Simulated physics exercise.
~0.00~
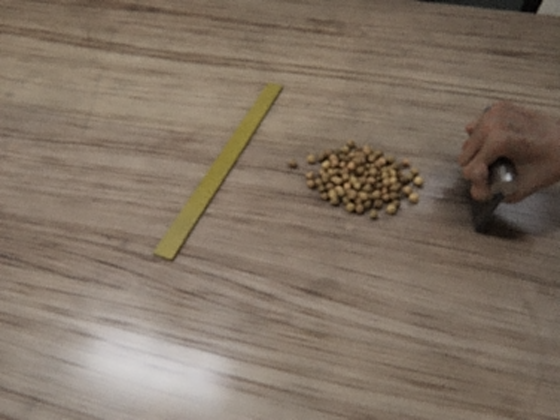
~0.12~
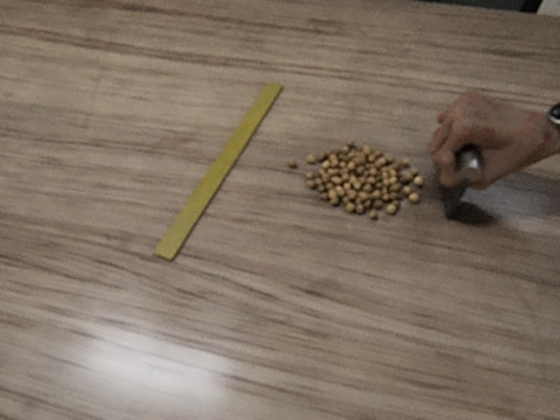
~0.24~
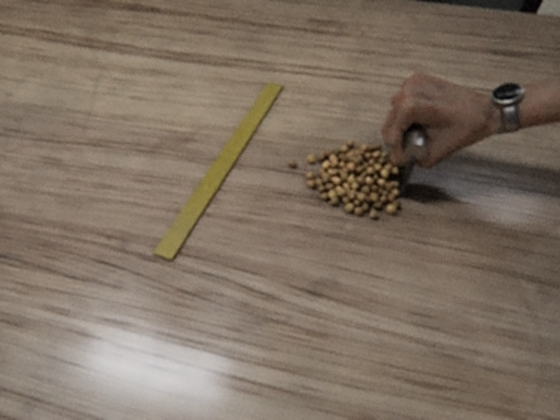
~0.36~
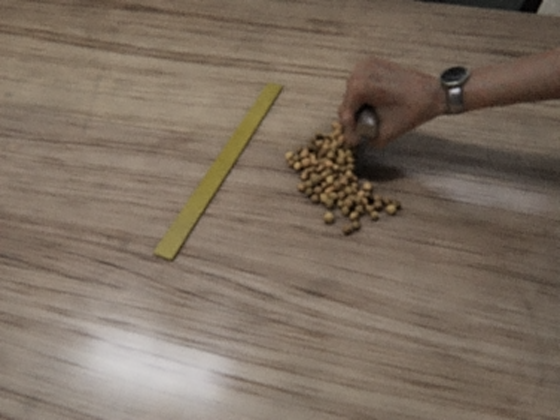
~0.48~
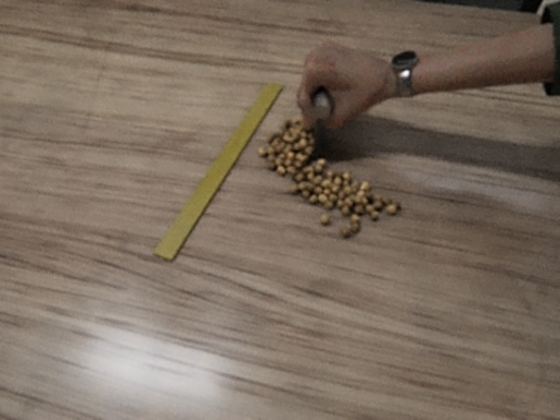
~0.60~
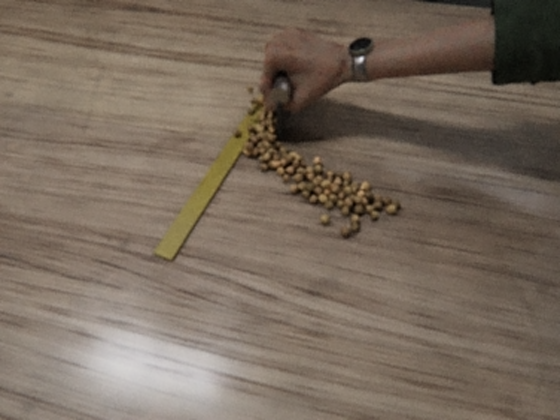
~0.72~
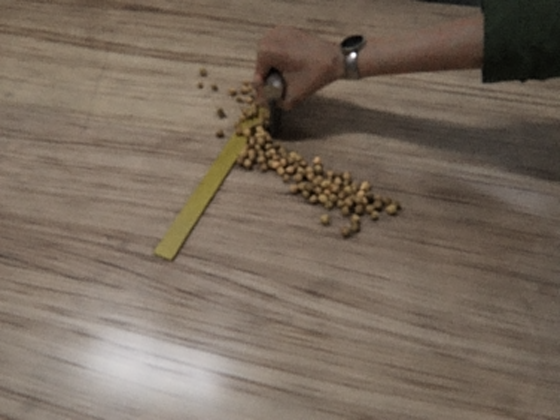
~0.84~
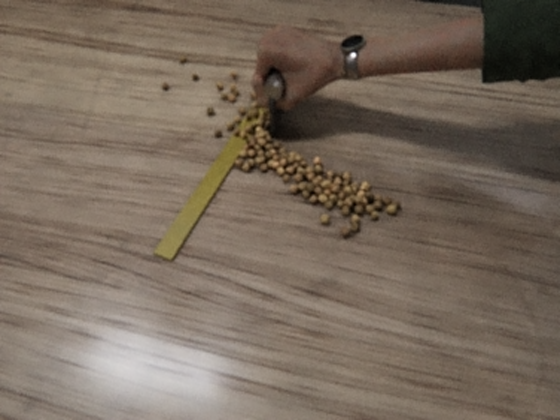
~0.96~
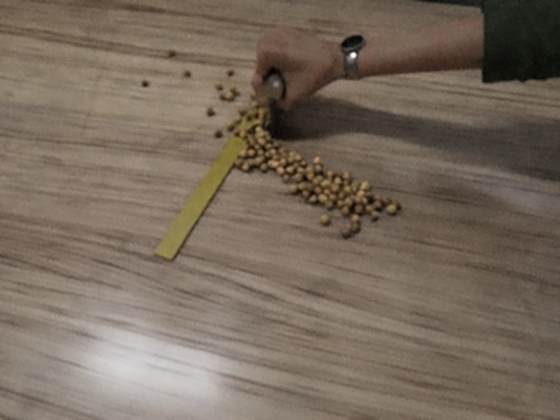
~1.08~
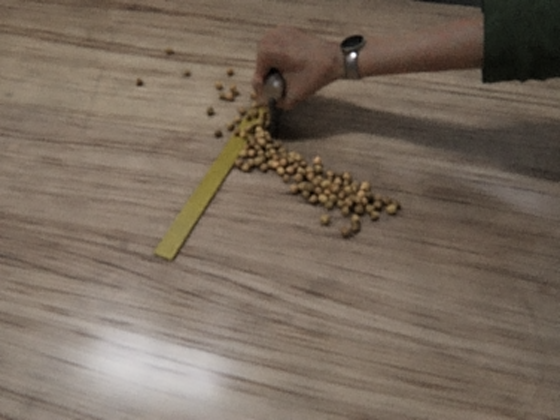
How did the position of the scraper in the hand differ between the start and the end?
At the start the scraper was to the right of the chickpea pile, near the right side of the table. By the end it was well to the left and a bit farther up, at the far end of the yellow-green strip.
